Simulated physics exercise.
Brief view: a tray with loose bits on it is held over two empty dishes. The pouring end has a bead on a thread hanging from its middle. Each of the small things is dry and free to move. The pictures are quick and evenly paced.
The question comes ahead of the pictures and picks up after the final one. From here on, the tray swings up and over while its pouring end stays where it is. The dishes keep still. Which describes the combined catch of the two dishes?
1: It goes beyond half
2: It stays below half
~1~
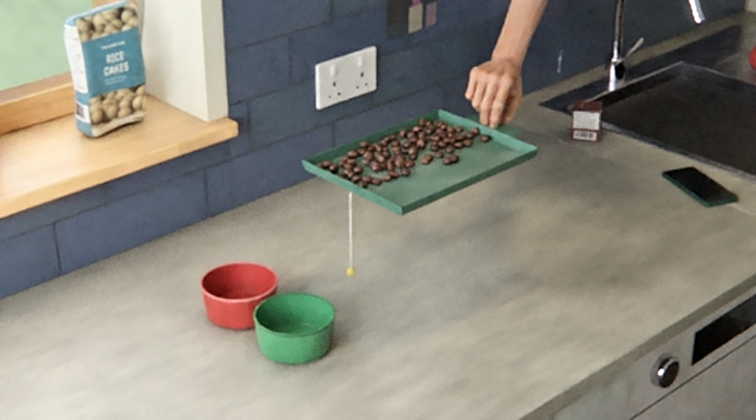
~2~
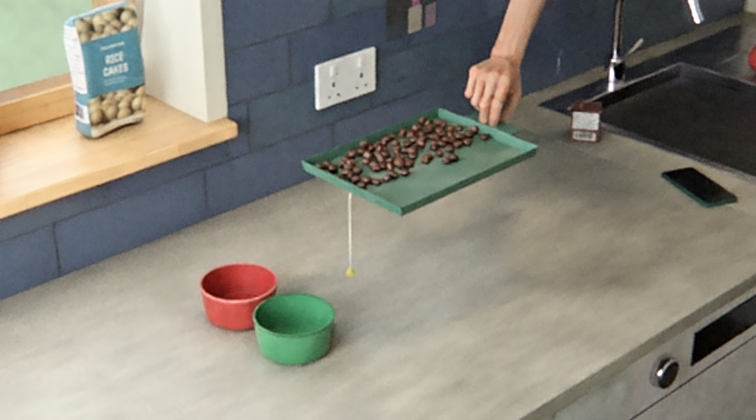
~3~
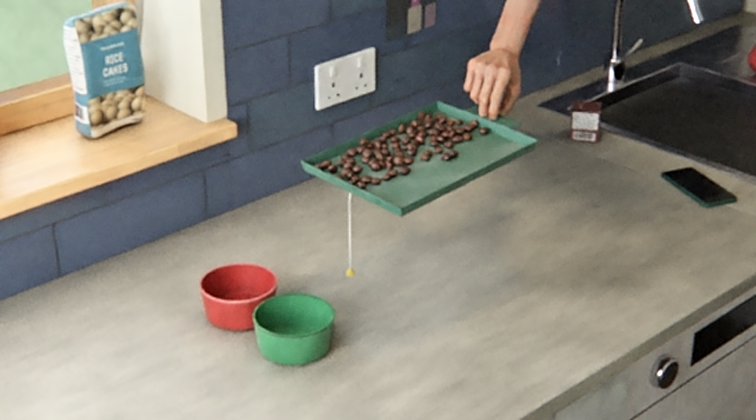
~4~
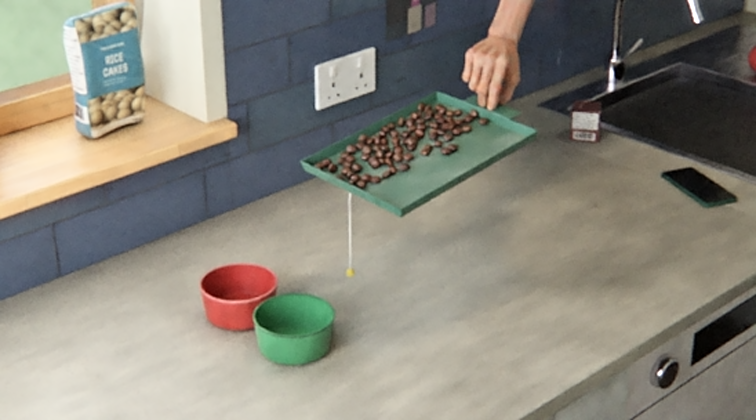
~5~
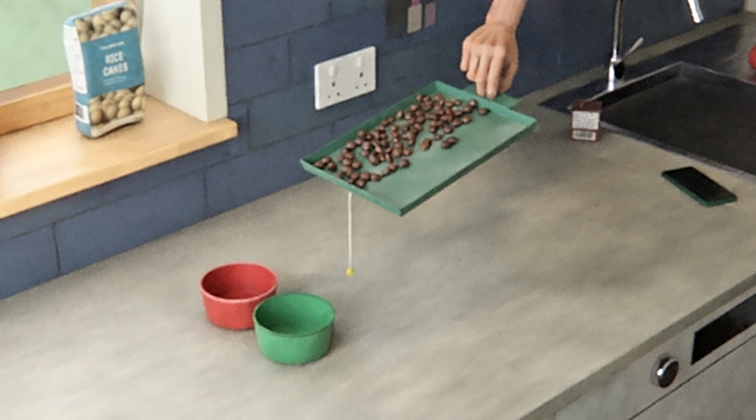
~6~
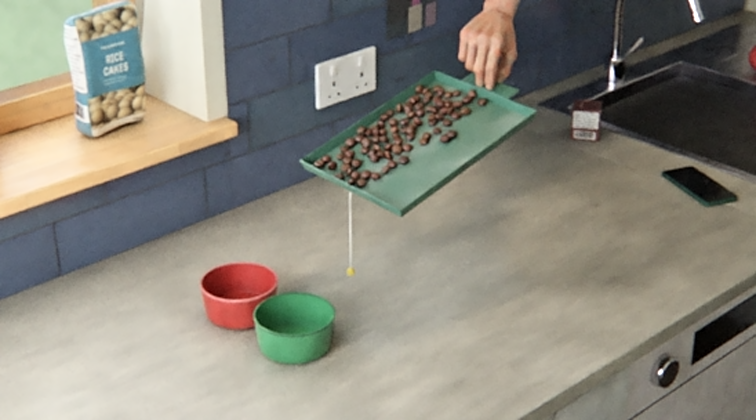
2, it stays below half.
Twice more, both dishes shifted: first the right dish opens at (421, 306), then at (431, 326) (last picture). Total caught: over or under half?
Taking the tries in order: A minor share, followed by a minor share.
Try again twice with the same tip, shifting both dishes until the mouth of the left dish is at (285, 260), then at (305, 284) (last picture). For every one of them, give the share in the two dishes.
60% for the first placement, 90% for the second.
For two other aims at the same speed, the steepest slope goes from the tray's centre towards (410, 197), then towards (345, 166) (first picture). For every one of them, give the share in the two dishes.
In order: About 0, then 0 percent.
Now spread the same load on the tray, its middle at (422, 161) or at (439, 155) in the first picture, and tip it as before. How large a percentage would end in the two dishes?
It would be 0 in a hundred, and then 0 in a hundred.
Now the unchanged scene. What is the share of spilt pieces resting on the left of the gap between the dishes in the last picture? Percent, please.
Roughly 0 percent.
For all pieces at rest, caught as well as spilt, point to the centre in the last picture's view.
The centre comes to rest close to (325, 322).
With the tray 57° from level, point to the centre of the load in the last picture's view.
At about (344, 169).
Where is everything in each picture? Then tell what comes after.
Corners of the pouring end near (306, 160) and (402, 205), level; middle of the load near (407, 151), flat chocolate drops; left dish near (209, 307); right dish near (264, 341); bead on its thread near (351, 272), in the first frame.
Corners of the pouring end near (305, 161) and (401, 206), level; middle of the load near (406, 150), in the second frame.
Corners of the pouring end near (305, 161) and (401, 207), tipped barely, level across its low end; middle of the load near (406, 147), in the third frame.
Corners of the pouring end near (304, 161) and (400, 207), tipped a little, level across its low end; middle of the load near (406, 142), in the fourth frame.
Corners of the pouring end near (304, 160) and (400, 207), tipped a little, level across its low end; middle of the load near (405, 136), in the fifth frame.
Corners of the pouring end near (304, 160) and (400, 208), tipped a little, level across its low end; middle of the load near (405, 130); left dish near (209, 307); right dish near (264, 341), in the sixth frame.
Shortly afterwards, tray tipped steeply; all but a few on the tray; only a few in the air.
Next, tray tipped right over; near a third on the tray; a little in the right dish; only a few in the left dish; near half outside both; only a few in the air.
Some moments later, tray tipped past a quarter turn; a little in the right dish; only a few in the left dish; all but a few outside both.
In the end, tray tipped past a quarter turn; a little in the right dish; only a few in the left dish; all but a few outside both.
